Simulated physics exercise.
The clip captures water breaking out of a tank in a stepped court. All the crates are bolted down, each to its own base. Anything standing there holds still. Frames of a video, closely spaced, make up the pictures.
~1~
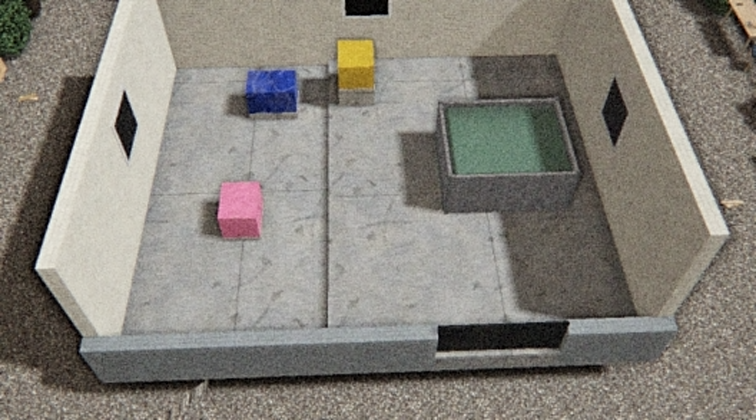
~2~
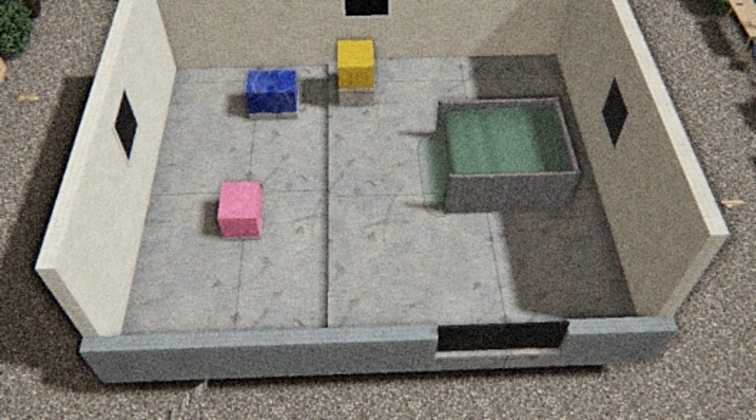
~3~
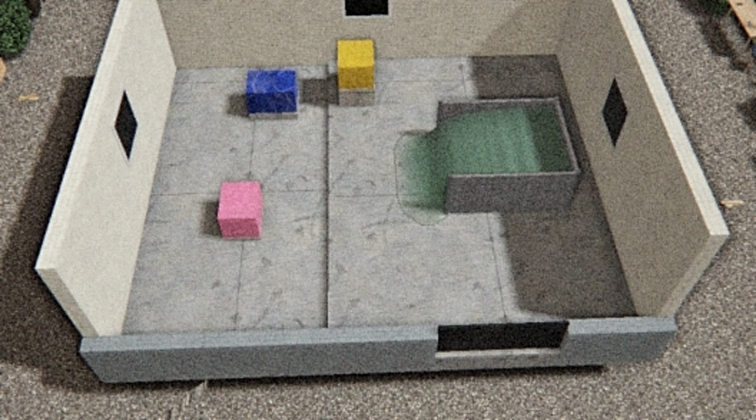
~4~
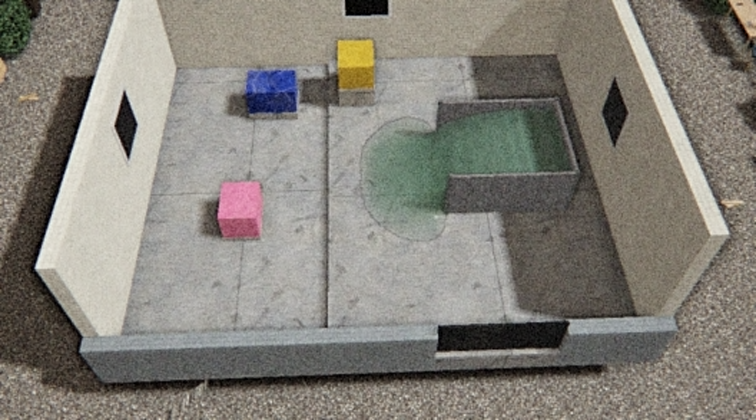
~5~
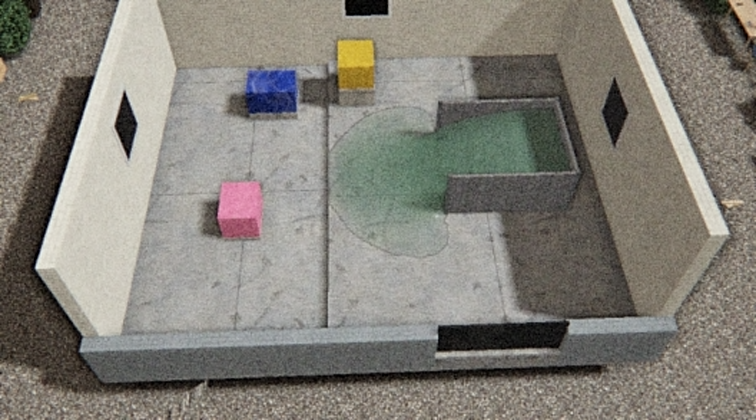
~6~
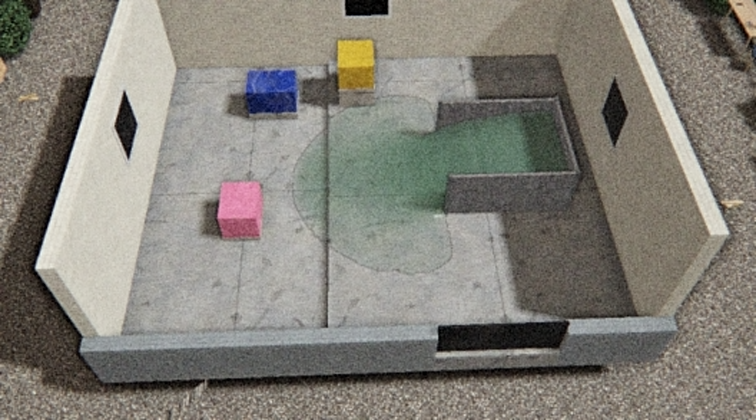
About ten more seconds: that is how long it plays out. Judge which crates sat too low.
The pink crate was too low. The blue crate was too low. The yellow crate was not too low.
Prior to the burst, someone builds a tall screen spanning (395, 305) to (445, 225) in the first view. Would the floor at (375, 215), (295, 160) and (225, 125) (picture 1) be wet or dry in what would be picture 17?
As listed: Flooded, wet, covered.
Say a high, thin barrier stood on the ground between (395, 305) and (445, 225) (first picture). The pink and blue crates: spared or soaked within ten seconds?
As I see it, pink crate is reached, while blue crate is reached.
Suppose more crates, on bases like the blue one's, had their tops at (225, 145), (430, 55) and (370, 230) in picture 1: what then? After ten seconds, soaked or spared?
Is reached, then stays clear, then is reached.
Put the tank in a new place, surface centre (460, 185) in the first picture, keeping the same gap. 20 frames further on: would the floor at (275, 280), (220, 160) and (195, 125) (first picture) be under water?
As listed: Wet, flooded, covered.
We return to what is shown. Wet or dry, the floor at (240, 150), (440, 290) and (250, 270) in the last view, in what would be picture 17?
Going through them in order, I'd call them drenched, clear and drenched.
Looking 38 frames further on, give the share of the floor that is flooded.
About 65 per cent.
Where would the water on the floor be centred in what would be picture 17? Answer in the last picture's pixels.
Near (336, 179).
A moment on, water covers 40 % of the floor; the pink crate water round its plinth, the blue crate water round its plinth, the yellow crate water round its plinth.
Next, water covers 55 % of the floor; the pink crate water round its plinth, the blue crate water round its plinth, the yellow crate water round its plinth.
Then, water covers 60 % of the floor; the pink crate water round its plinth, the blue crate water round its plinth, the yellow crate water round its plinth.
Later, water covers 65 % of the floor; the pink crate water round its plinth, the blue crate water round its plinth, the yellow crate water round its plinth.
In the end, water covers 70 % of the floor; the pink crate was topped, the blue crate was topped, the yellow crate stayed above the water.
